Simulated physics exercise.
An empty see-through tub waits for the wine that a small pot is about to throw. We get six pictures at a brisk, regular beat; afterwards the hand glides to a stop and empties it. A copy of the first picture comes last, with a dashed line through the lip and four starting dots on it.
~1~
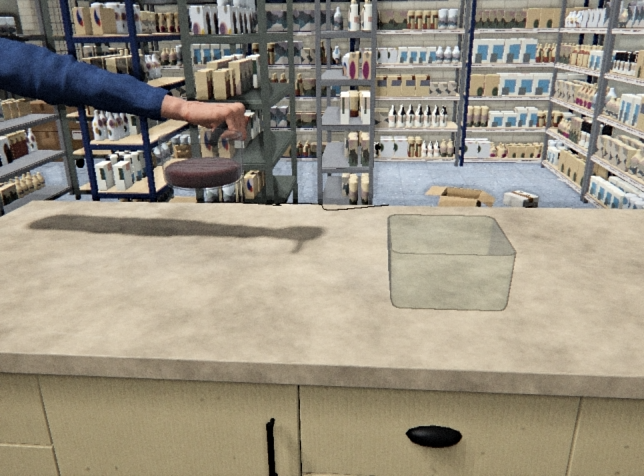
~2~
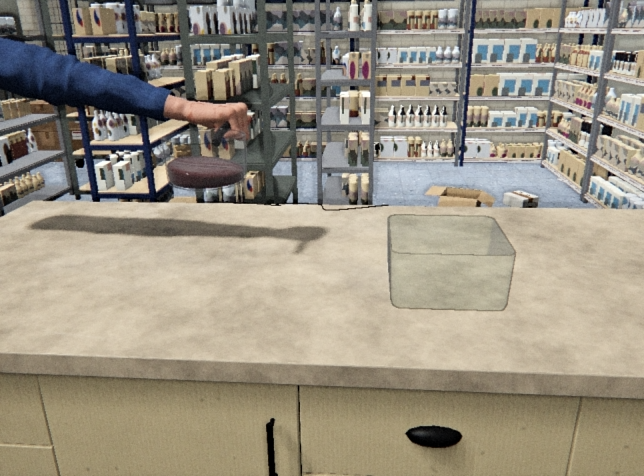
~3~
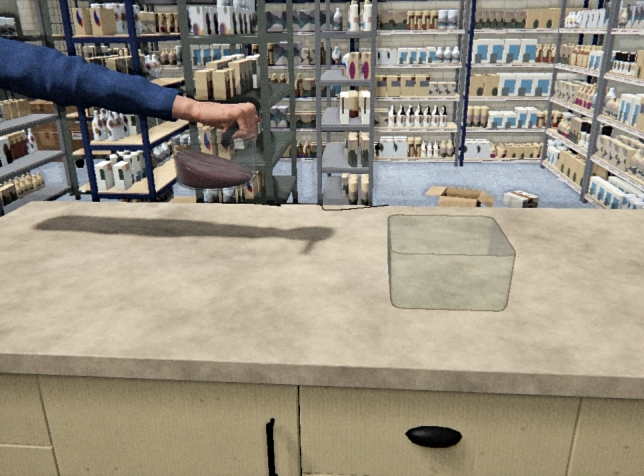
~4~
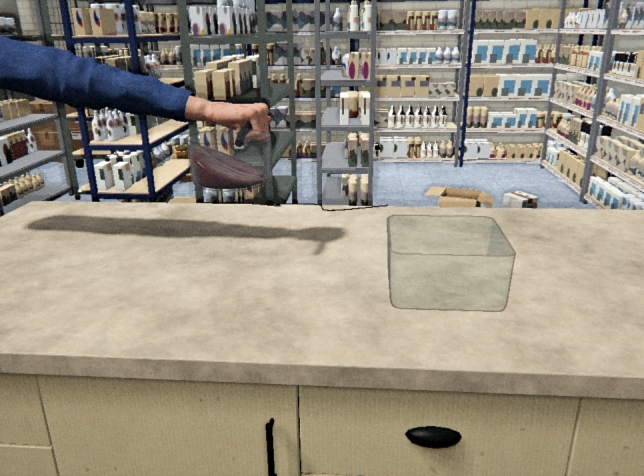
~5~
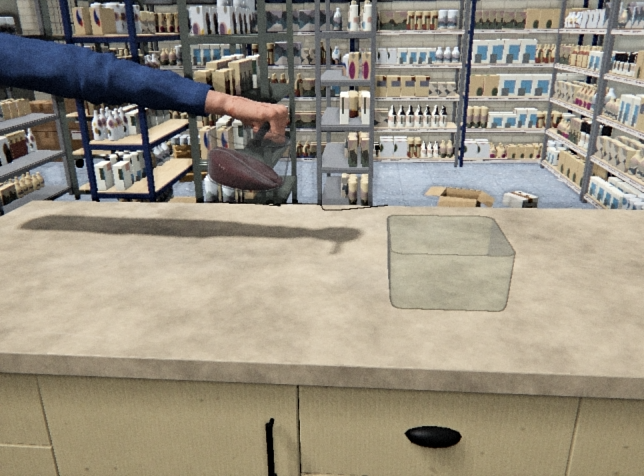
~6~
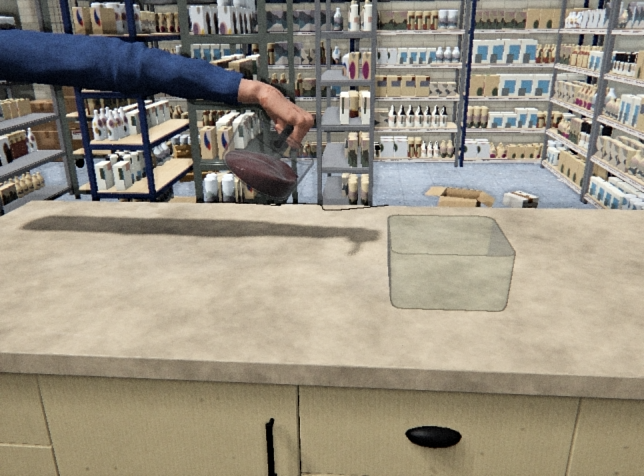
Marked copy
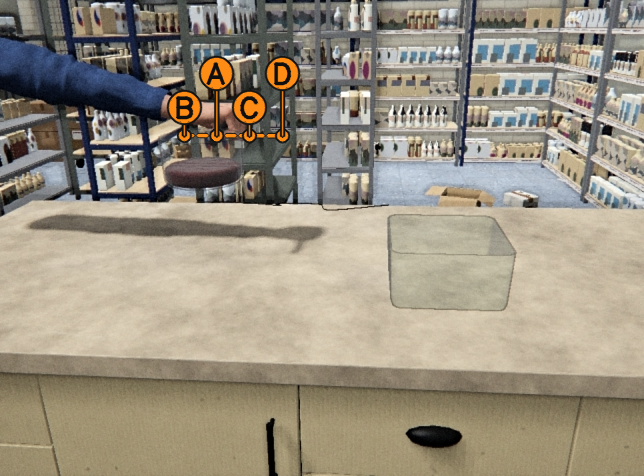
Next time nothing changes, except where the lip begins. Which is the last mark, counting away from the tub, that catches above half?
Go for D.
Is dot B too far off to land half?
Yes, that goes wrong.
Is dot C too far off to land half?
Yes, that goes wrong.
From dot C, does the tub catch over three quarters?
No, it does not.
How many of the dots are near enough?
One.
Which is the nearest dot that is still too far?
The answer is C.
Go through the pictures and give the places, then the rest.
The first frame shows upright, lip at (240, 135); tub from (390, 305) to (507, 309); nothing has left yet.
The second frame shows upright, lip at (243, 135); nothing has left yet.
The third frame shows upright, lip at (253, 136); nothing has left yet.
The fourth frame shows upright, lip at (268, 136); nothing has left yet.
The fifth frame shows tipped about 9°, lip at (290, 142); nothing has left yet.
The sixth frame shows tipped about 34°, lip at (313, 162); nothing has left yet.
On the marked copy, A at (216, 135); B at (184, 135); C at (249, 135); D at (282, 135).
For dot A, about 5 % lands in the tub, 93 % falls short.
For dot B, about 0 % lands in the tub, 99 % falls short.
For dot C, about 29 % lands in the tub, 65 % falls short and 6 % goes beside or beyond.
For dot D, about 73 % lands in the tub, 23 % falls short and 5 % goes beside or beyond.
